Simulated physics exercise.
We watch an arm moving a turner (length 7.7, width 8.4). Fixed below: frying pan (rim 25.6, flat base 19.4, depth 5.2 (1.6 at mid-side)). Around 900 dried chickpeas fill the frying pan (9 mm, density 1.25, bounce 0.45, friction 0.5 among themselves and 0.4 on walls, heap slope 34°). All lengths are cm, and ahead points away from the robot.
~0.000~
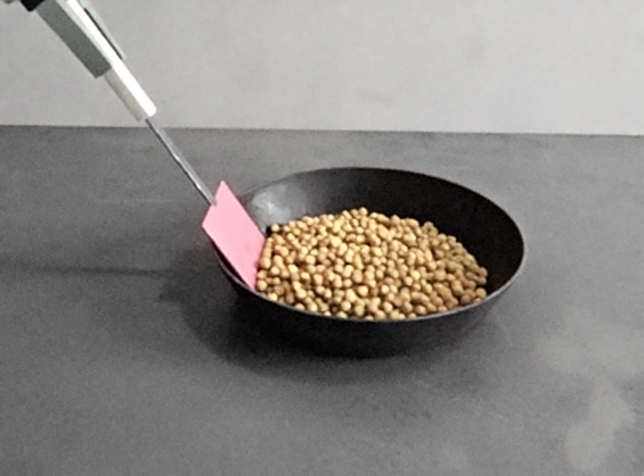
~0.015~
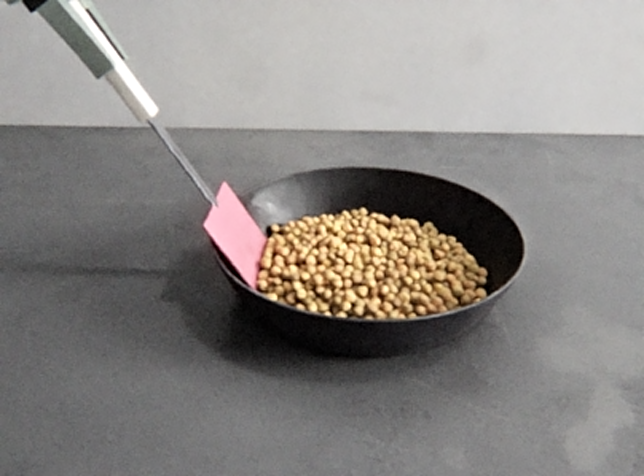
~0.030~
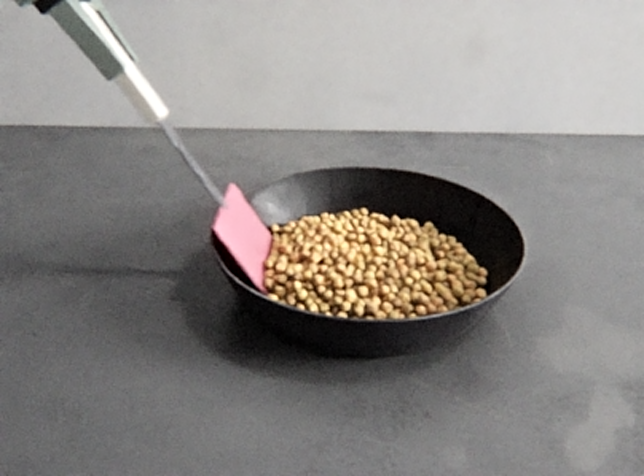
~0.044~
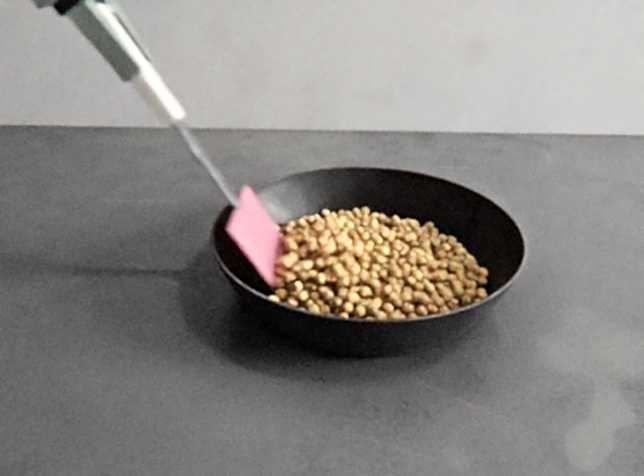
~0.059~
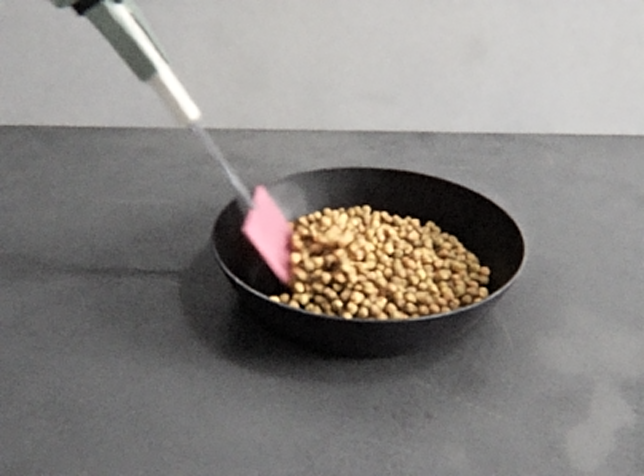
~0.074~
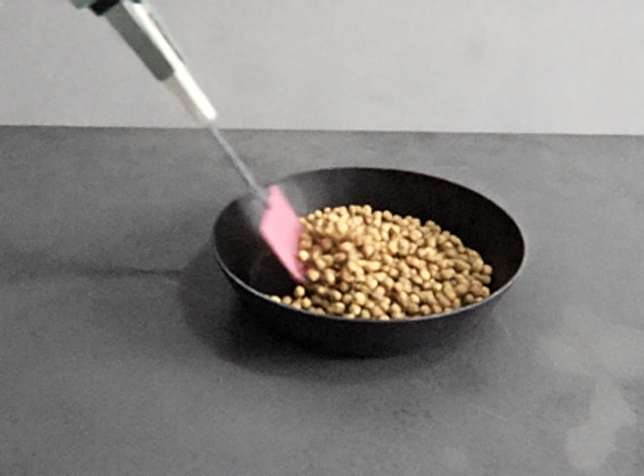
A pink spatula held by a robotic arm pushing dried chickpeas slightly rightward from the left side of a black pan.
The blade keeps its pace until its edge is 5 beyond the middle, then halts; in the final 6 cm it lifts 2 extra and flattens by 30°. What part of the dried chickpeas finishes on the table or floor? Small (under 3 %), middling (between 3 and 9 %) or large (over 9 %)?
A small share, under 3 %, ends on the table or floor.
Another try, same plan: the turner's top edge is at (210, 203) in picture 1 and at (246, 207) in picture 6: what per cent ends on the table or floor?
Some 0 per cent.
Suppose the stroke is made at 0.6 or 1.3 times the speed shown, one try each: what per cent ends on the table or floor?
Some 0 and 0 per cent.
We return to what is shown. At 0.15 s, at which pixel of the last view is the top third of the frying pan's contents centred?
Around (402, 254).
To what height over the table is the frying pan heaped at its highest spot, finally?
Some 5.5 cm.
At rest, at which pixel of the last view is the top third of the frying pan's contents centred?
Around (456, 252).
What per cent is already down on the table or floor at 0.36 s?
Some 0 per cent.
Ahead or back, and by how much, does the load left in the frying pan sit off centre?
Some 4.5 cm ahead.
By 0.11 s, sloping 58°, highest piece 7 above the table; 900 in the frying pan.
By 0.15 s, sloping 45°, highest piece 7 above the table; 900 in the frying pan.
By 0.36 s, sloping 29°, highest piece 5 above the table; 900 in the frying pan.
By 1.41 s, sloping 29°, highest piece 5 above the table; 900 in the frying pan.
Final count, 900 in the frying pan. That is 0 % on the table or floor.
